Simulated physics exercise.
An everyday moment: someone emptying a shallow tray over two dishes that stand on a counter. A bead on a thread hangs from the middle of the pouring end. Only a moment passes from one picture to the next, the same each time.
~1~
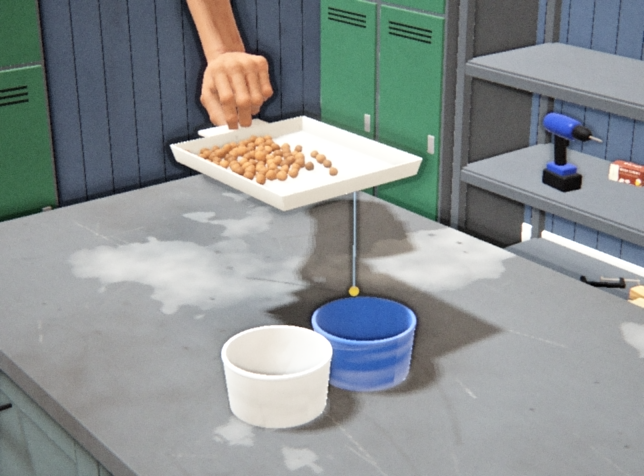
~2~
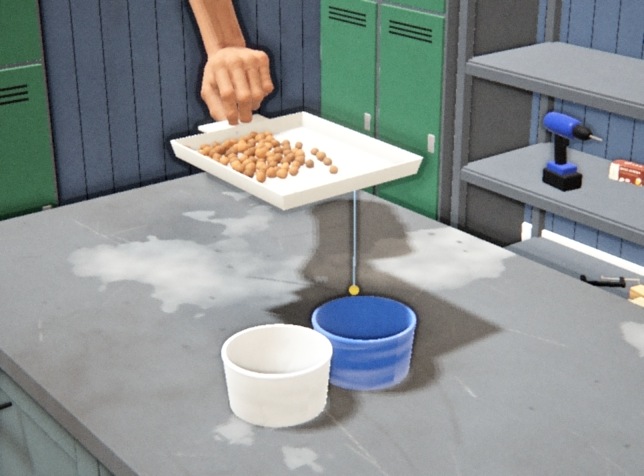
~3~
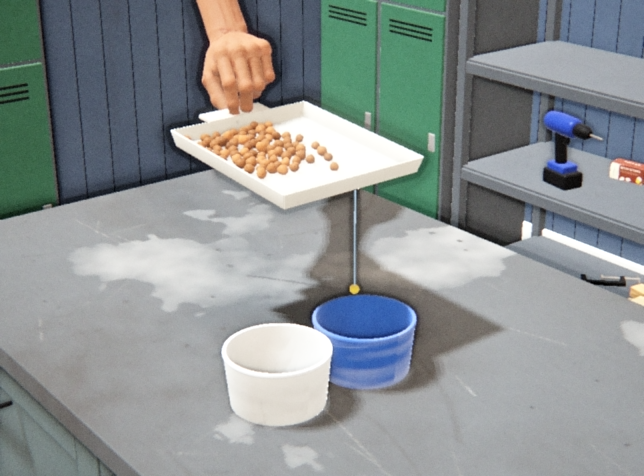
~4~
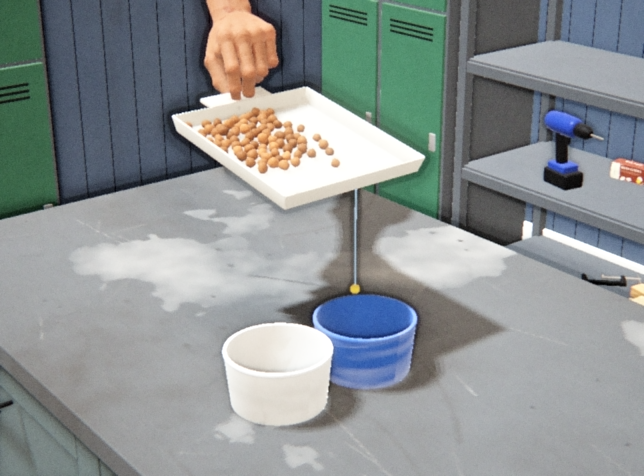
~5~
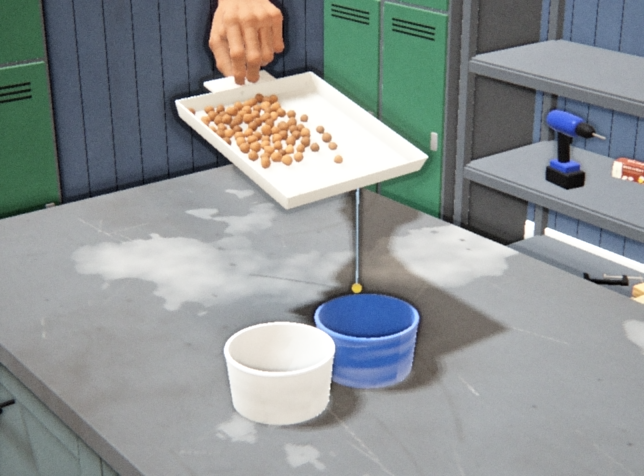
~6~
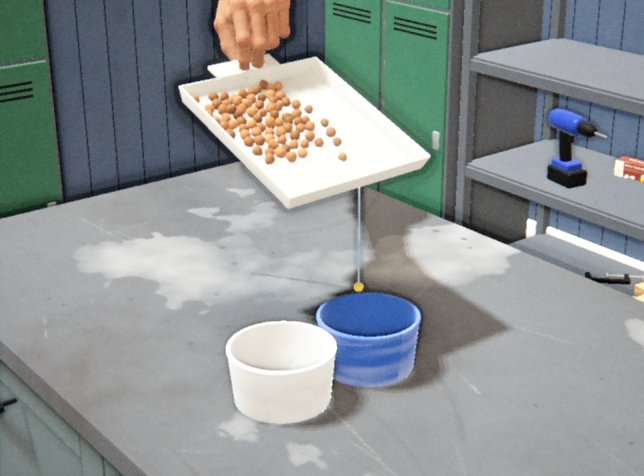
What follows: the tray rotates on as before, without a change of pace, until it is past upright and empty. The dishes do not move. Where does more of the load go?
It favours the right-hand dish.
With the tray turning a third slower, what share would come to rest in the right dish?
It comes to 50 per cent or so.
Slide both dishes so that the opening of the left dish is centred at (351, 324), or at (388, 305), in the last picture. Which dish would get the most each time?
One: Left. Two: The left dish.
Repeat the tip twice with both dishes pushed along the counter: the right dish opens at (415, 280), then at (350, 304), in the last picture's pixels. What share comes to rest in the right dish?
In turn 0 and 20 in a hundred.
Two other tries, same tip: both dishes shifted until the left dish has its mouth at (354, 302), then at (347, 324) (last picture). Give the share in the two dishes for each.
In turn 20 and 80 in a hundred.
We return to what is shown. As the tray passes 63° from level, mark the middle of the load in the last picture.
Roughly at (336, 176).
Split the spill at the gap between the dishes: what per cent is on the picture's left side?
Some 0 per cent.
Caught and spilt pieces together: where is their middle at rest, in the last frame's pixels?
Close to (373, 361).
Just after the last frame, tray tipped steeply; the larger part on the tray; just a few in the right dish; about a tenth in the air.
A moment on, tray tipped past a quarter turn; the larger part on the tray; about a tenth in the left dish; about a tenth in the right dish; about a tenth in the air.
Further on, tray tipped past a quarter turn; roughly a quarter in the left dish; roughly half in the right dish; roughly a quarter outside both.
When it is over, tray tipped past a quarter turn; roughly a quarter in the left dish; roughly half in the right dish; roughly a quarter outside both.
